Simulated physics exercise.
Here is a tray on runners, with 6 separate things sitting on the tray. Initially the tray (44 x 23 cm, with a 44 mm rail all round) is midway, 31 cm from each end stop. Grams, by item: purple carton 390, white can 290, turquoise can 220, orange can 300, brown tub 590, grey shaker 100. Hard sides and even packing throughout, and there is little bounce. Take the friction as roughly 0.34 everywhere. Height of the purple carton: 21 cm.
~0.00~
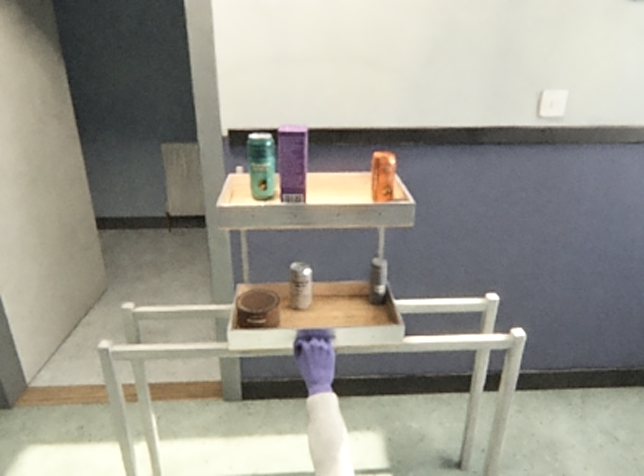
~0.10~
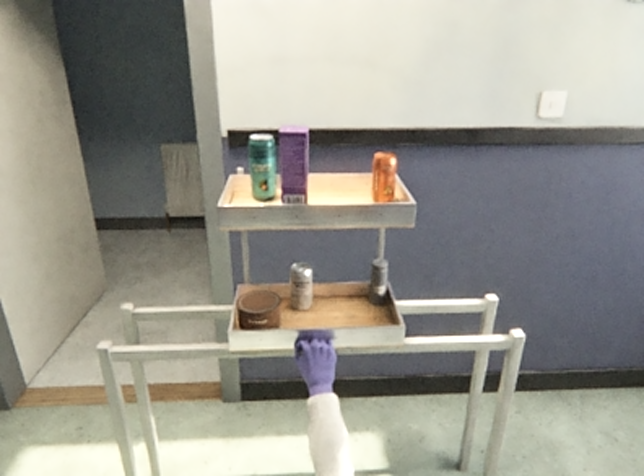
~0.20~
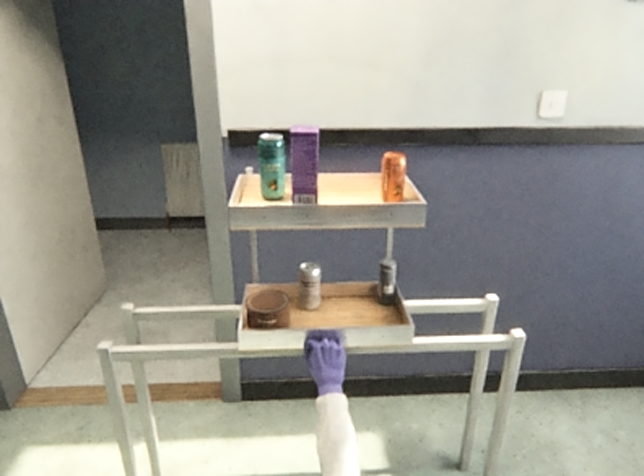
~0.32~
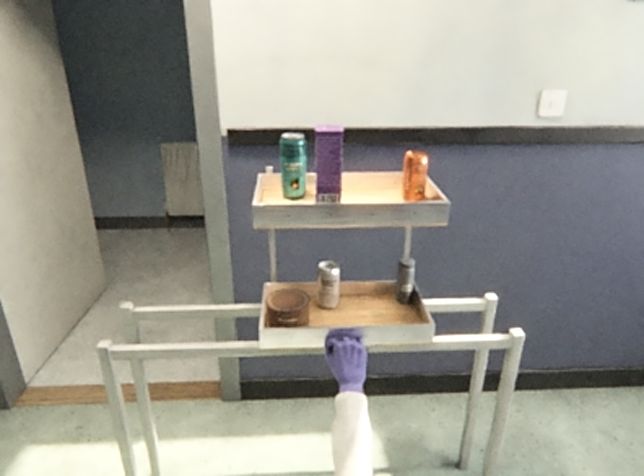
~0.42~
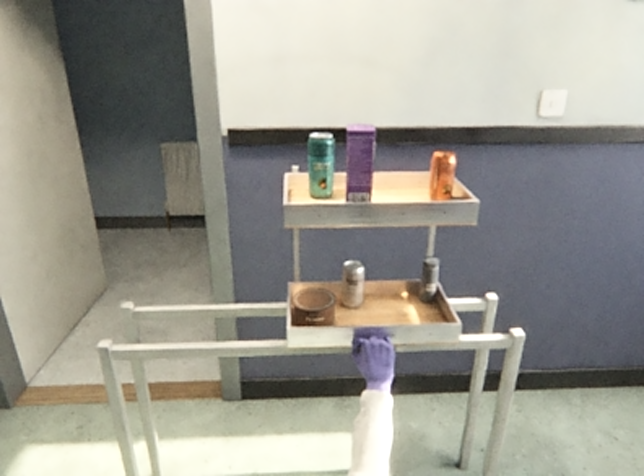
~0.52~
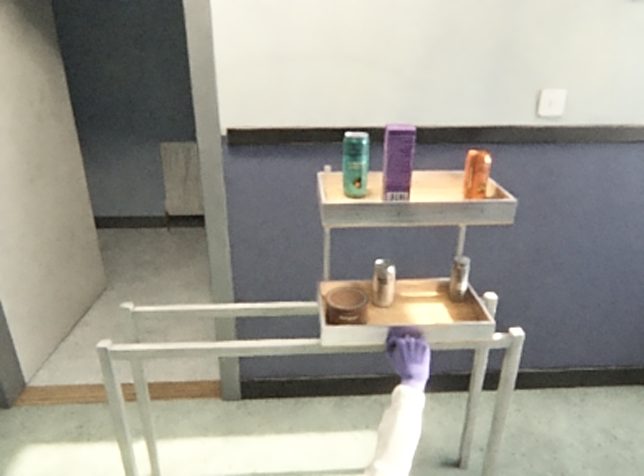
A purple-gloved hand gripped a two-level tray holding cans, a purple carton and a brown tub, kept it still briefly, then slid it steadily to the right along the white rails.
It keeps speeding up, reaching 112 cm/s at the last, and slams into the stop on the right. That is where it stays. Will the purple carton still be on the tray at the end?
It does not get out.
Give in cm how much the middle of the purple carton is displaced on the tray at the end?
I'd put it at about 23 centimetres.
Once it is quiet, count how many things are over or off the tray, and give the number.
It comes to 3.
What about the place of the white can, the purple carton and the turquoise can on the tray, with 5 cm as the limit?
In short, the white can leaves its position, the purple carton leaves its position, the turquoise can leaves its position.
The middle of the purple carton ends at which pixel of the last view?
End position: Roughly (516, 186).
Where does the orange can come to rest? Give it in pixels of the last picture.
Close to pixel (502, 176) in the final view.
By 0.62 s, tray 31 cm right; purple carton 4 cm from its spot near (441, 170); grey shaker tilted 18°; orange can tilted 9°.
By 0.72 s, tray 31 cm right; purple carton tilted 9° near (473, 168); grey shaker tilted 66°; white can tilted 9°.
By 0.92 s, tray 31 cm right; purple carton tilted 74° near (517, 187); turquoise can tilted 54°; grey shaker tilted 67°.
By 1.32 s, tray 31 cm right; purple carton tilted 72° near (516, 186); turquoise can on its side; grey shaker tilted 60°.
When it is over (2.6 s), lying over on the tray, purple carton, turquoise can and grey shaker; not toppled but over 5 cm from the start, white can and brown tub; the last one within 5 cm of the start. In the last view, purple carton near (516, 186).
